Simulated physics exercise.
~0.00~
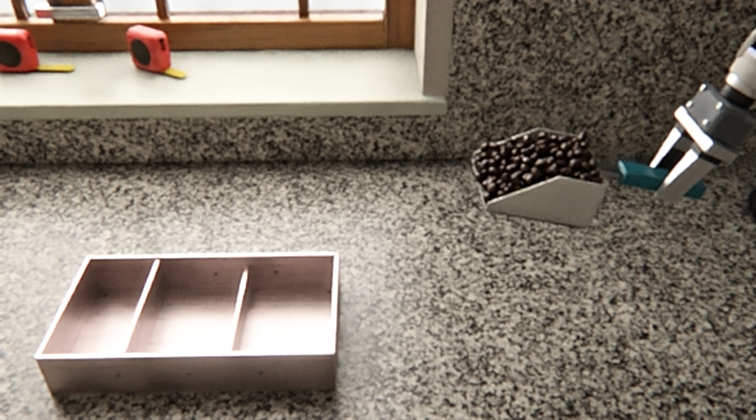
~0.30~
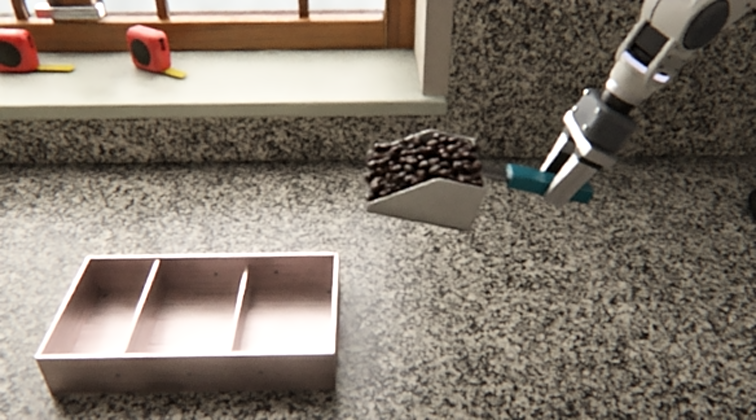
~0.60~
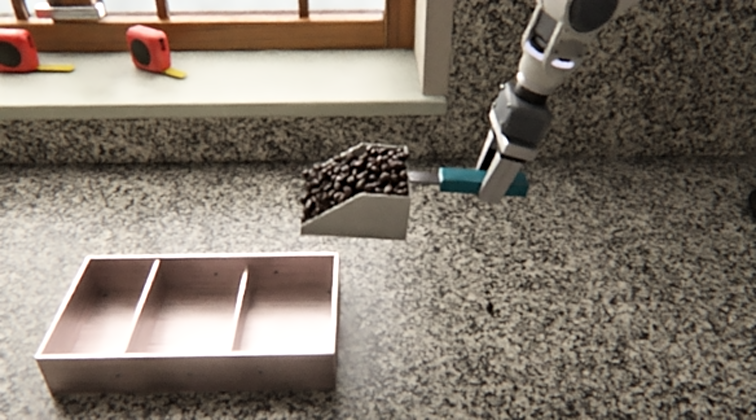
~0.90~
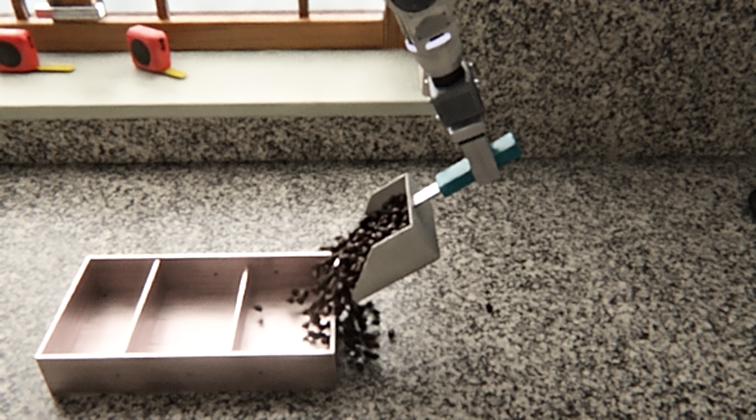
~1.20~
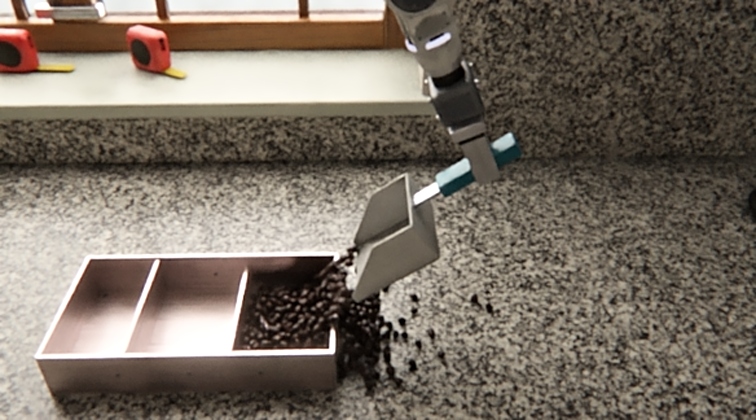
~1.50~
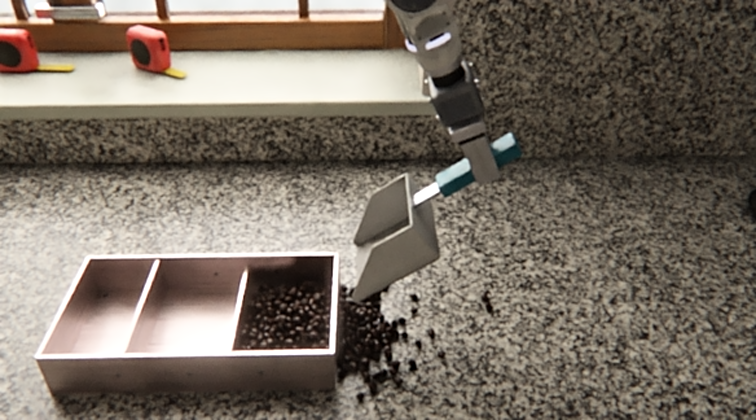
The clip shows a robot arm carrying a scoop of dark beans left across a speckled countertop toward a three-section tray, then tilting it so the beans pour out, most landing in the tray's right section while many scatter on the counter beside it.
